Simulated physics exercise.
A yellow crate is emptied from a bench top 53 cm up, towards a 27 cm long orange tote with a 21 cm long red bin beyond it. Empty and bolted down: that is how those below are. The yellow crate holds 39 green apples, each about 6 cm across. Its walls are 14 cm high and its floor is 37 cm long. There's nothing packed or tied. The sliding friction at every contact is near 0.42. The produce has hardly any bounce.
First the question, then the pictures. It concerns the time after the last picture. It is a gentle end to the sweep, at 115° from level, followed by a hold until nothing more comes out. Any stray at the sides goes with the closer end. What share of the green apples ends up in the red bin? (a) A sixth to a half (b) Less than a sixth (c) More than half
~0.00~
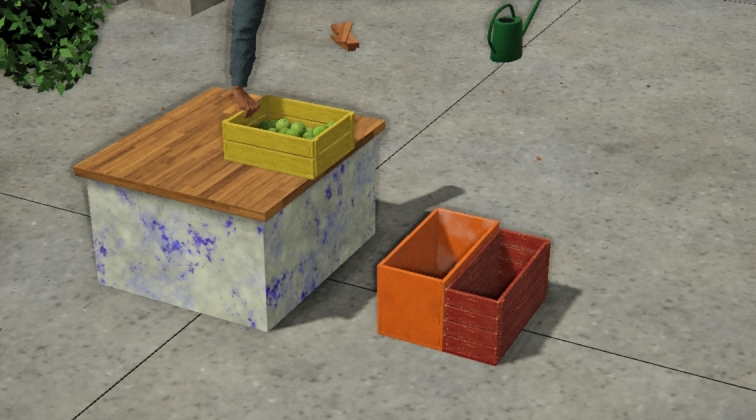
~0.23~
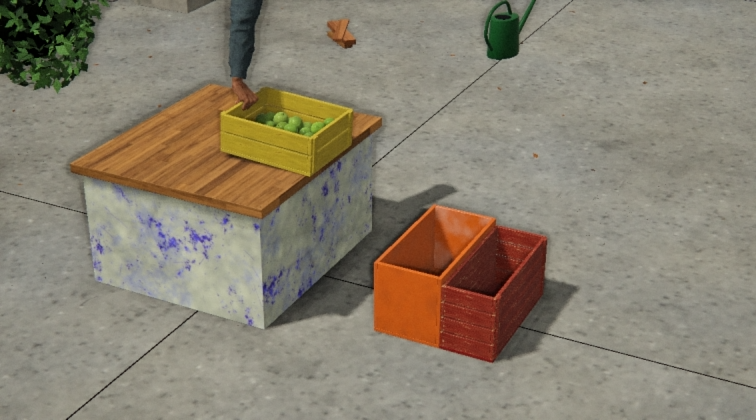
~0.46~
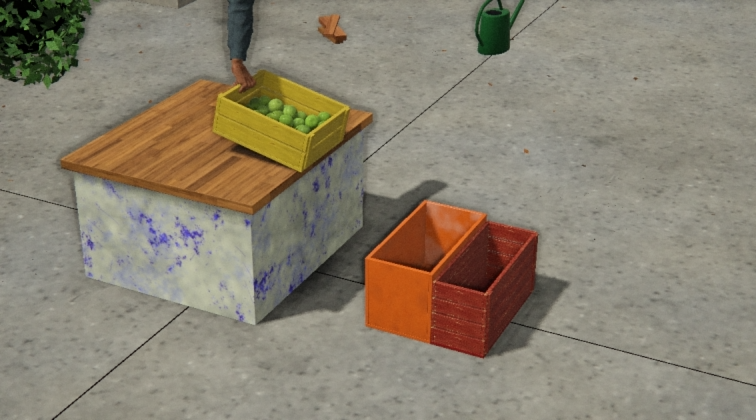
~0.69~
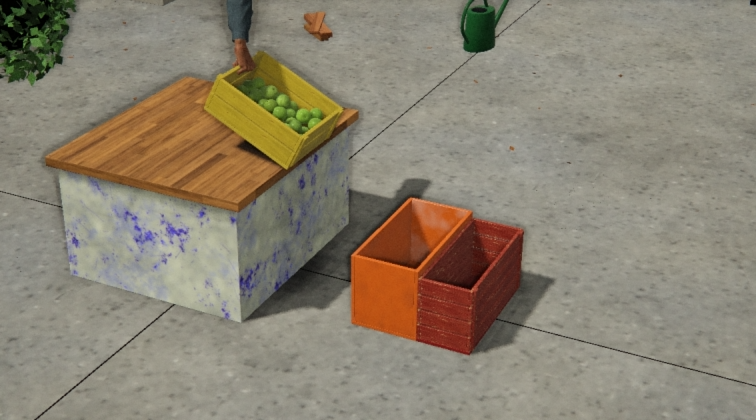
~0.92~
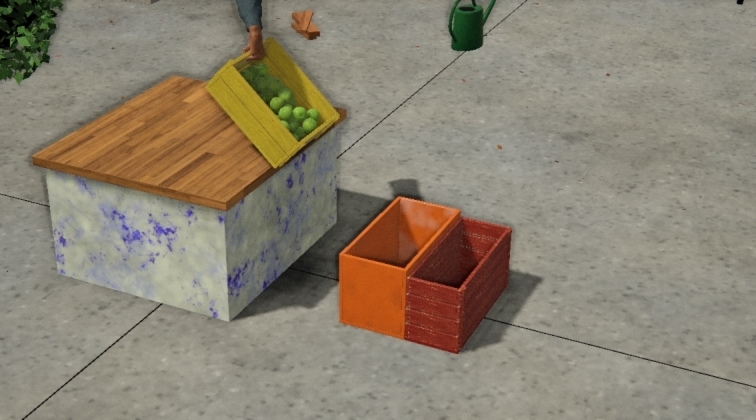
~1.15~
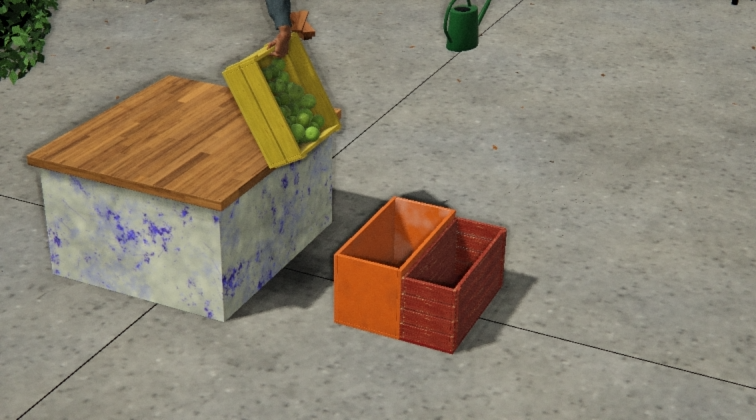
Option b: Less than a sixth.
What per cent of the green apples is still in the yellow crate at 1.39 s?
Some 100 per cent, more or less.
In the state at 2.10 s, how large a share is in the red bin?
I'd say near 0 per cent at that moment.
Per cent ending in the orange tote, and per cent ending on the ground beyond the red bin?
Around 30 per cent and 5 per cent, in that order.
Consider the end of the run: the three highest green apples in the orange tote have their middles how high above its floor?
Some 3 cm.
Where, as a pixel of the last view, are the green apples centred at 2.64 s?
The centre sits near (352, 281).
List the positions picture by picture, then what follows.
In the first picture (each is followed by its nearest rim corner in this view), yellow crate, (310, 140); red bin, (497, 301); 0° from level; none out.
The second picture shows yellow crate, (309, 138); 3° from level.
The third picture shows yellow crate, (306, 135); 13° from level.
The fourth picture shows yellow crate, (300, 136); 27° from level.
The fifth picture shows yellow crate, (298, 143); 43° from level.
The sixth picture shows yellow crate, (301, 154); red bin, (453, 290); 61° from level; none out.
After 1.39 s, tilt 79°; 39 still in the yellow crate.
After 1.69 s, tilt 99°; 36 still in the yellow crate and 3 in the air.
After 2.10 s, tilt 114°; 7 still in the yellow crate, 4 in the orange tote, 5 on the ground short of the orange tote and 23 in the air.
Outcome (at 2.64 s), 12 in the orange tote, 26 on the ground short of the orange tote and 1 on the ground beyond the red bin. Asked share, 0 of 39, 0 per cent.
